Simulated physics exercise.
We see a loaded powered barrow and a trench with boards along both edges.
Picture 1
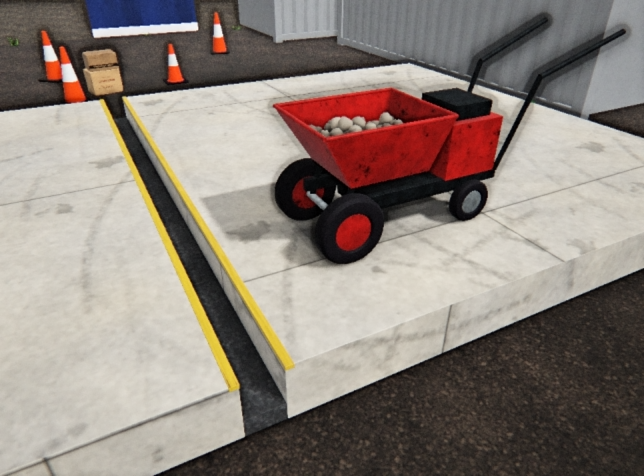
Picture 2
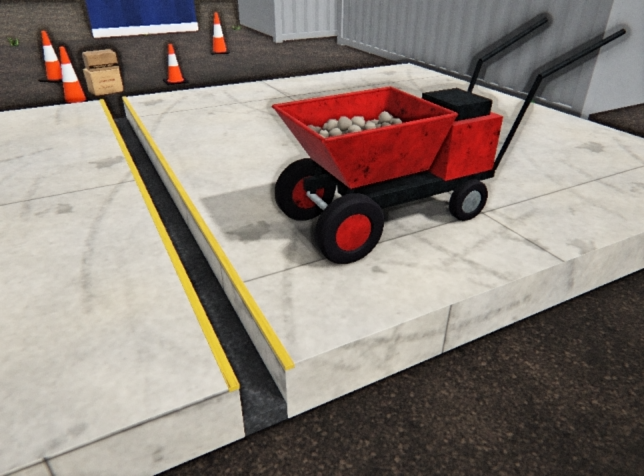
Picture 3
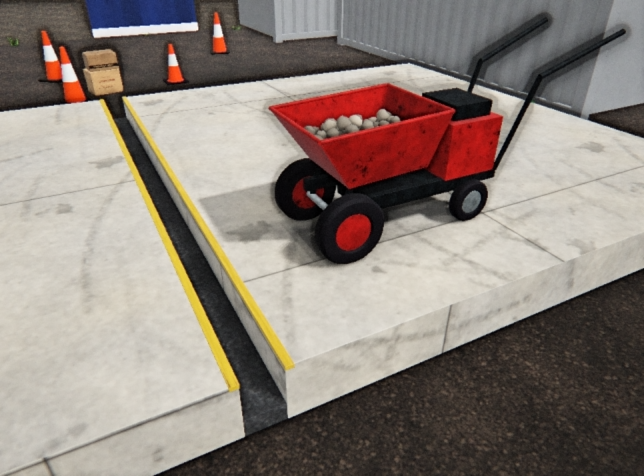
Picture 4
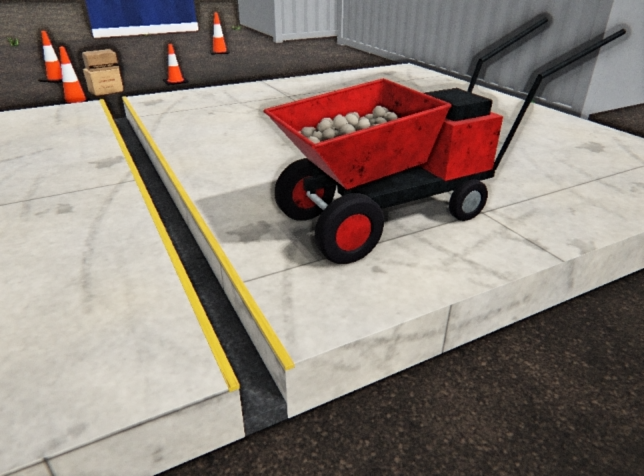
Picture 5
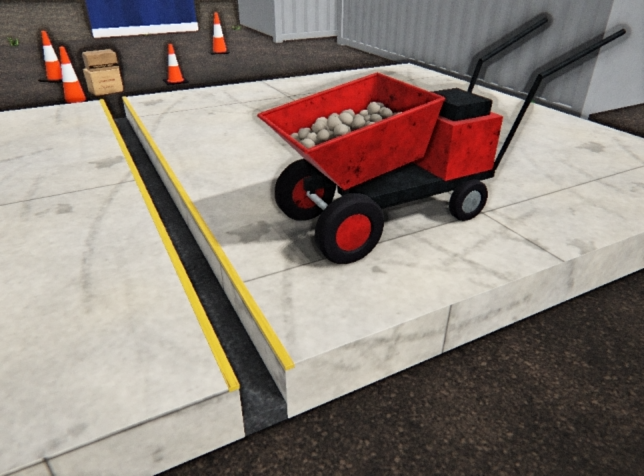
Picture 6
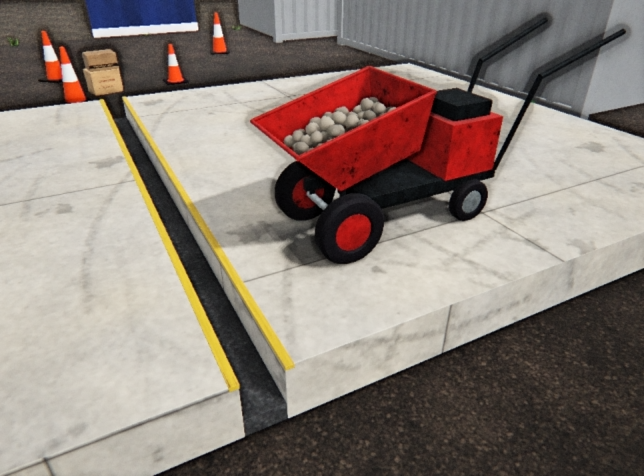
A red powered barrow with black handles and wheels stands right of centre on a pale concrete slab, seen from above at an angle, its skip holding grey pebbles. To its left a narrow dark trench edged in yellow crosses the slab, with orange cones and a blue panel behind. The skip starts level, then tilts gradually forward to the left, while the wheels and camera stay still.
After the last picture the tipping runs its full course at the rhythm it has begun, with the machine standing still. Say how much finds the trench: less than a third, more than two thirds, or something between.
In the trench: More than two thirds.
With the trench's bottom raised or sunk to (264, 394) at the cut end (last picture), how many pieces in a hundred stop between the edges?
Close to 70 per cent.
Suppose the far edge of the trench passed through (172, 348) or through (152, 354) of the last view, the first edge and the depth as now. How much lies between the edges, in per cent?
About 100 and 100 per cent.
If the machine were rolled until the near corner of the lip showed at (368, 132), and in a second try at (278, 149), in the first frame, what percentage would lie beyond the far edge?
First some 0, then 80 per cent.
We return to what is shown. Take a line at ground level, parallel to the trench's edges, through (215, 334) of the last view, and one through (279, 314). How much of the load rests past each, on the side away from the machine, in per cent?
In turn 10 and 100 in a hundred.
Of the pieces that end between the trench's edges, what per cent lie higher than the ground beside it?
About 10 per cent.
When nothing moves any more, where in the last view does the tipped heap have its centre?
Roughly at (208, 288).
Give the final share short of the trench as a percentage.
Roughly 5 in a hundred.
Soon after the last picture, skip tipped steeply; all in the skip.
A little later, skip tipped right over; nearly all in the skip; a stray few short of the trench; a small part in or heaped over the trench.
Later still, skip tipped right over; about a quarter in the skip; a stray few short of the trench; about two thirds in or heaped over the trench; a small part beyond it.
By the end, skip tipped right over; a stray few short of the trench; most in or heaped over the trench; a small part beyond it.
